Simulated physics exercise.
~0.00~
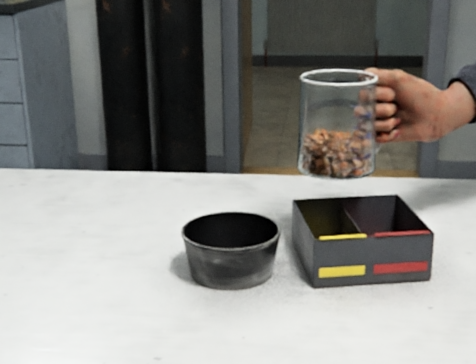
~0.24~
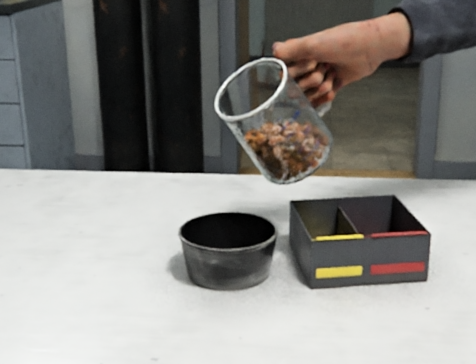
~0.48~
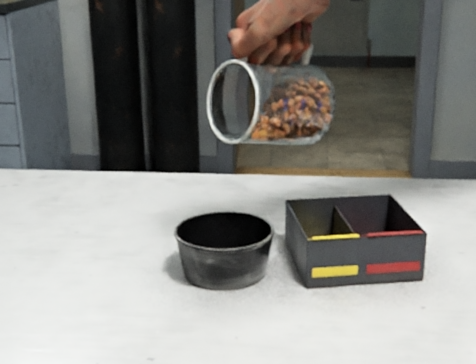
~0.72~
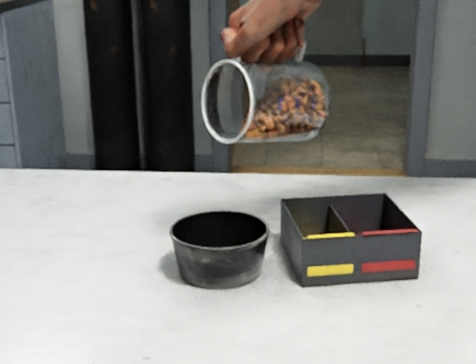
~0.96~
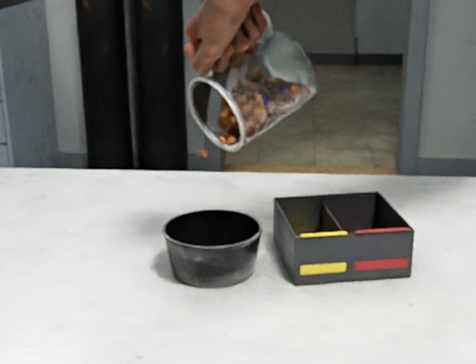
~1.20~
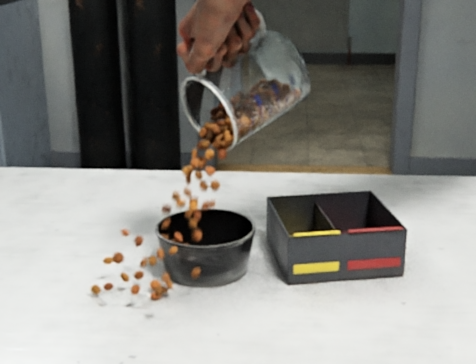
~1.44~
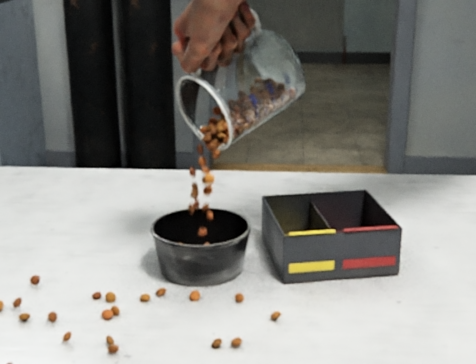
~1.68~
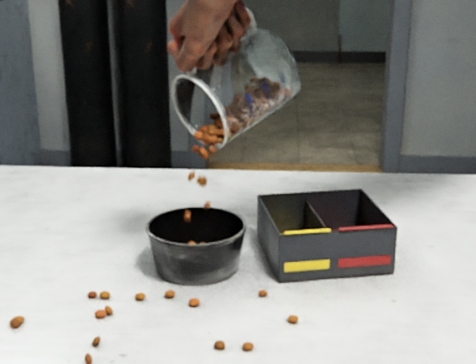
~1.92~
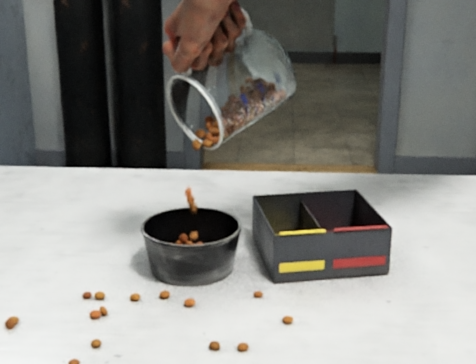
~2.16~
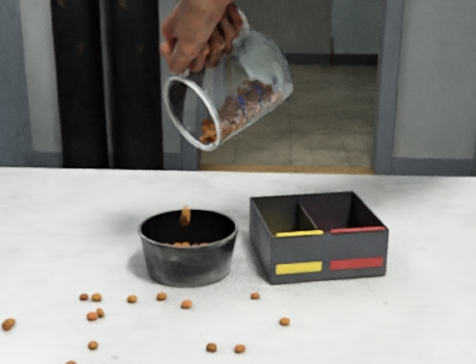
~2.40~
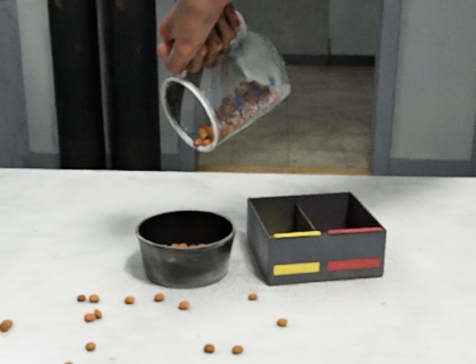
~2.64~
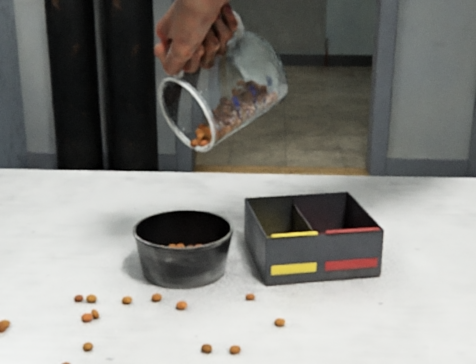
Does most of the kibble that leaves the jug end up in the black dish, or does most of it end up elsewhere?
Most of the poured kibble ends up in the black dish. Only a few pieces lie scattered on the table, and the red and yellow sections get none.
